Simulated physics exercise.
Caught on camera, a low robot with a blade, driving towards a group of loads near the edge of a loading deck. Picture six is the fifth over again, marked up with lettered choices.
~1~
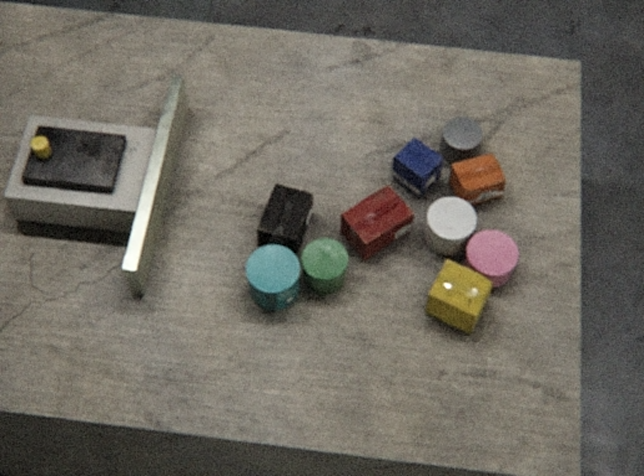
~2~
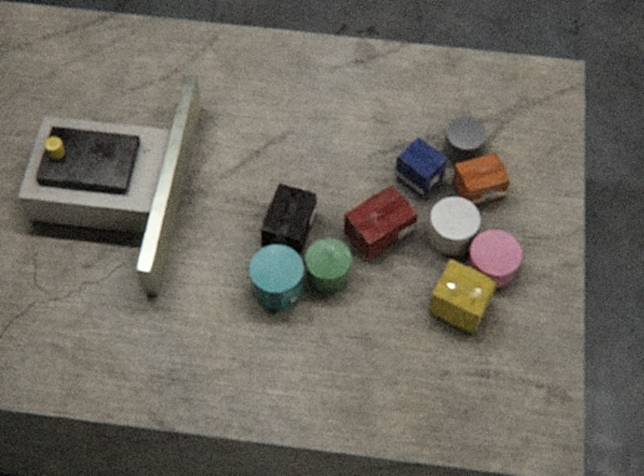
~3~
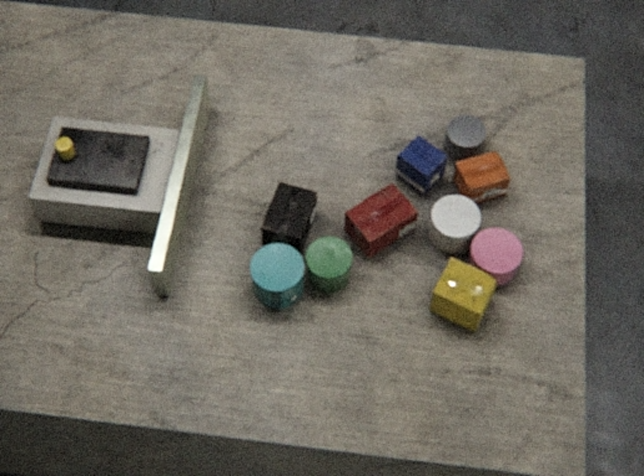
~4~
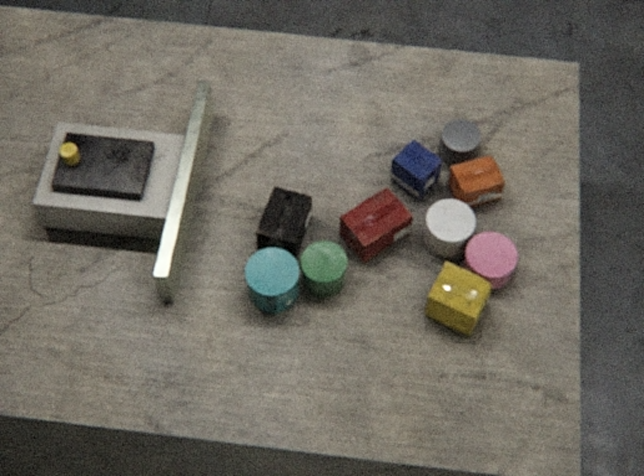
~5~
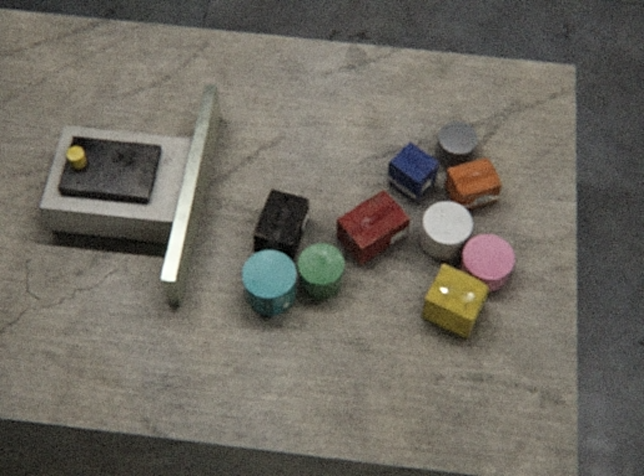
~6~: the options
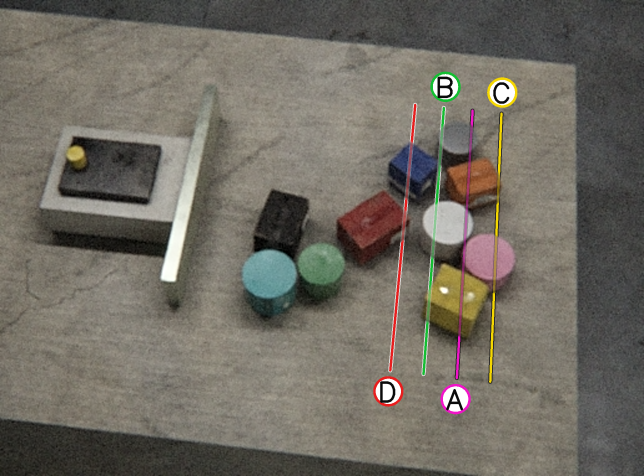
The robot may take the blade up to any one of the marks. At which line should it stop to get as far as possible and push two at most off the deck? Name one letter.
At C, and not beyond.
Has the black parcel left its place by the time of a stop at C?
By then, yes.
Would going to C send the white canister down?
Yes.
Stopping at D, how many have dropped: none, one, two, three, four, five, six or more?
By then, none.
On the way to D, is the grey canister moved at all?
No.
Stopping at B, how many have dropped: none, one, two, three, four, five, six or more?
By then, none.
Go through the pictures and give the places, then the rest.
The first frame shows orange parcel (477, 180); grey canister (461, 141); red parcel (377, 222).
The second frame shows robot (95, 159); yellow box (462, 297).
The third frame shows robot (105, 159); turquoise pail (278, 277).
The fourth frame shows robot (111, 165); green pail (324, 270).
The fifth frame shows robot (117, 169); pink pail (487, 264); orange parcel (472, 185); grey canister (457, 145).
On the marked copy, A at (465, 234); B at (434, 231); C at (496, 238); D at (404, 228).
Taking C. A third of the way, robot (227, 180); turquoise pail (321, 297); green pail (362, 275).
Two thirds of the way, robot (337, 192); pink pail (522, 273); white canister (522, 226).
When it is over, robot (423, 201); white canister over the edge; pink pail over the edge; two fallen.
As for the rest, A is within the limit but short; B is within the limit but short; D is within the limit but short.
